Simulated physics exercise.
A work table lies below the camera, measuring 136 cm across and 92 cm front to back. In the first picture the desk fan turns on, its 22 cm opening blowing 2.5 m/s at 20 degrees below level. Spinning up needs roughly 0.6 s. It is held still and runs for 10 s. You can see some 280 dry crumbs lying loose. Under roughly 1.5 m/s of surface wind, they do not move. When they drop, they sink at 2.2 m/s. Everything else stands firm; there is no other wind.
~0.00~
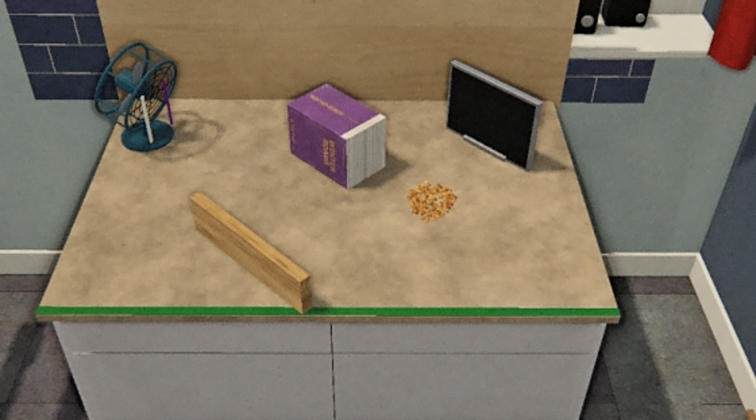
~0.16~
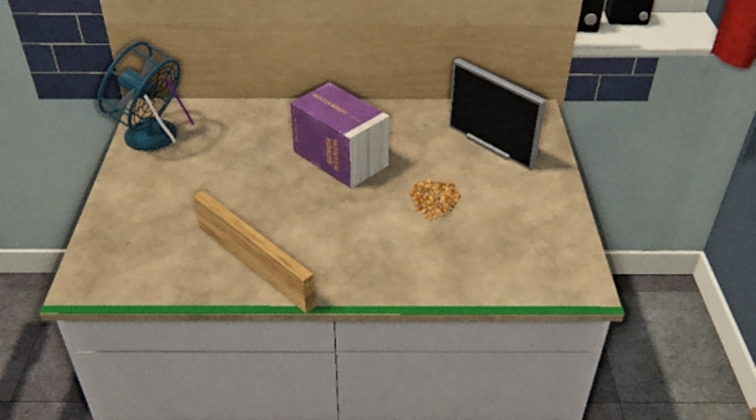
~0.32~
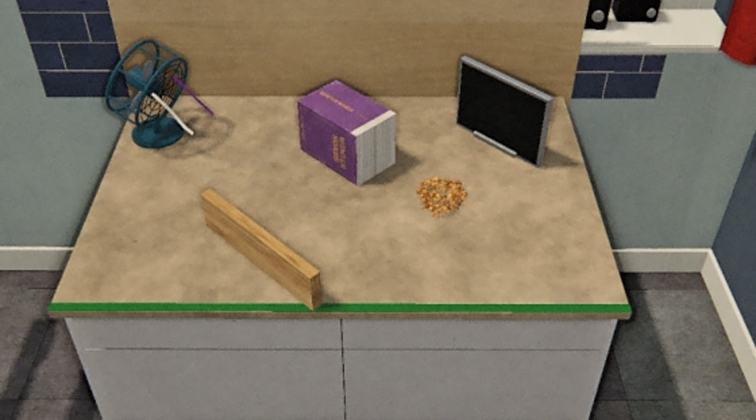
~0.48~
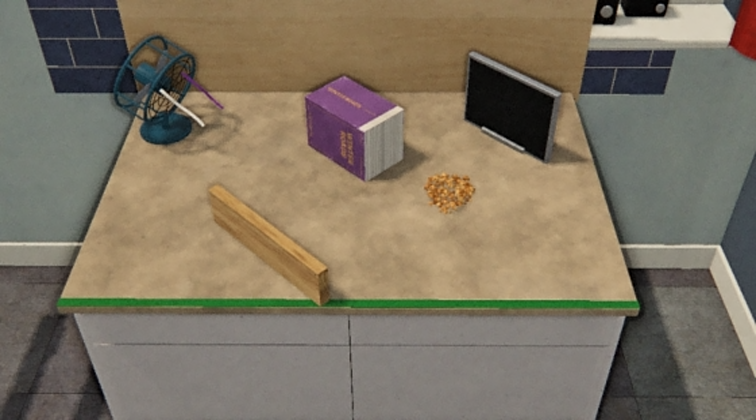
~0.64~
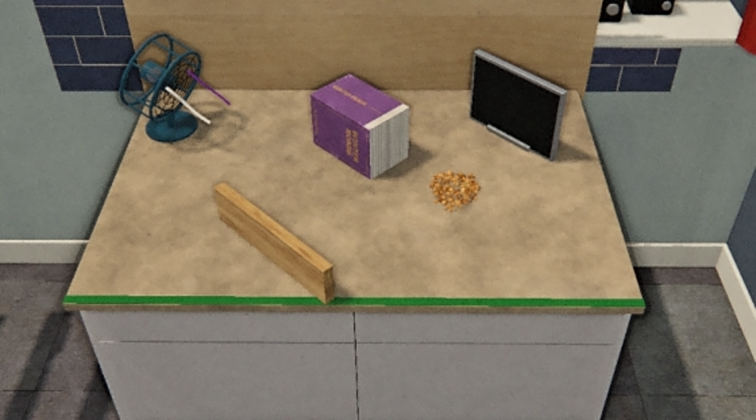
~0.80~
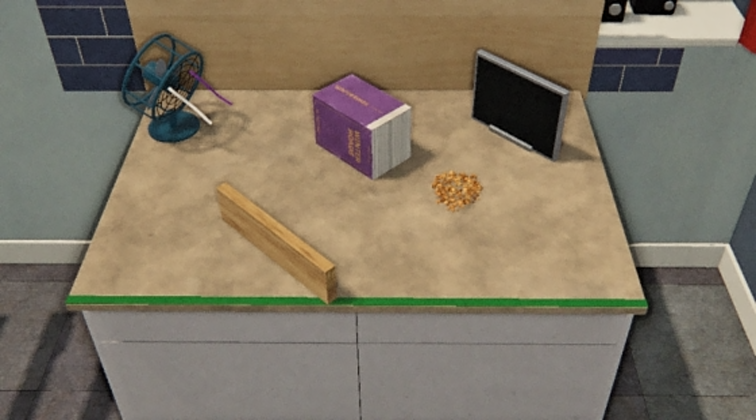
On a work table with a green front edge, a blue desk fan stood near a purple book, a laptop, a wooden block and a patch of orange crumbs, and nothing on the tabletop visibly shifted.
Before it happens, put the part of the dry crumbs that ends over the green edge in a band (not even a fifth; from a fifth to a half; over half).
Not up to twenty percent.
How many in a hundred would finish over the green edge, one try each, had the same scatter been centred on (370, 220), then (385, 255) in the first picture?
In turn: 50 per cent, 100 per cent.
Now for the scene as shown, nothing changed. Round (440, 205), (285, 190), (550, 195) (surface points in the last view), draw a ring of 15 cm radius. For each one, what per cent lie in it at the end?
100 %, 0 %, 0 %.
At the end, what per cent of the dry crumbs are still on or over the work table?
Roughly 100 %.
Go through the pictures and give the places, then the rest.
In the first picture, the middle of the dry crumbs is near (432, 201), none has stirred yet and the mouth of the desk fan is at (137, 88).
In the second picture, the middle of the dry crumbs is near (431, 197), none has stirred yet and the green edge is centred on (333, 314).
In the third picture, the middle of the dry crumbs is near (438, 195), none has stirred yet, the top of a laptop is at (506, 77) and the top of a book is at (346, 107).
In the fourth picture, the middle of the dry crumbs is near (446, 191) and none has stirred yet.
In the fifth picture, the middle of the dry crumbs is near (451, 189) and none has stirred yet.
In the sixth picture, the middle of the dry crumbs is near (454, 189) and none has stirred yet.
After 2.0 s the count stands so, 0 % are over the green edge; the middle of those still in play is near (457, 191).
After 3.2 s the count stands so, 0 % are over the green edge; the middle of those still in play is near (457, 191).
After 5.5 s the count stands so, 0 % are over the green edge; the middle of those still in play is near (457, 191).
After 10.0 s, at the end, 0 % are over the green edge; the middle of those still in play is near (457, 191).
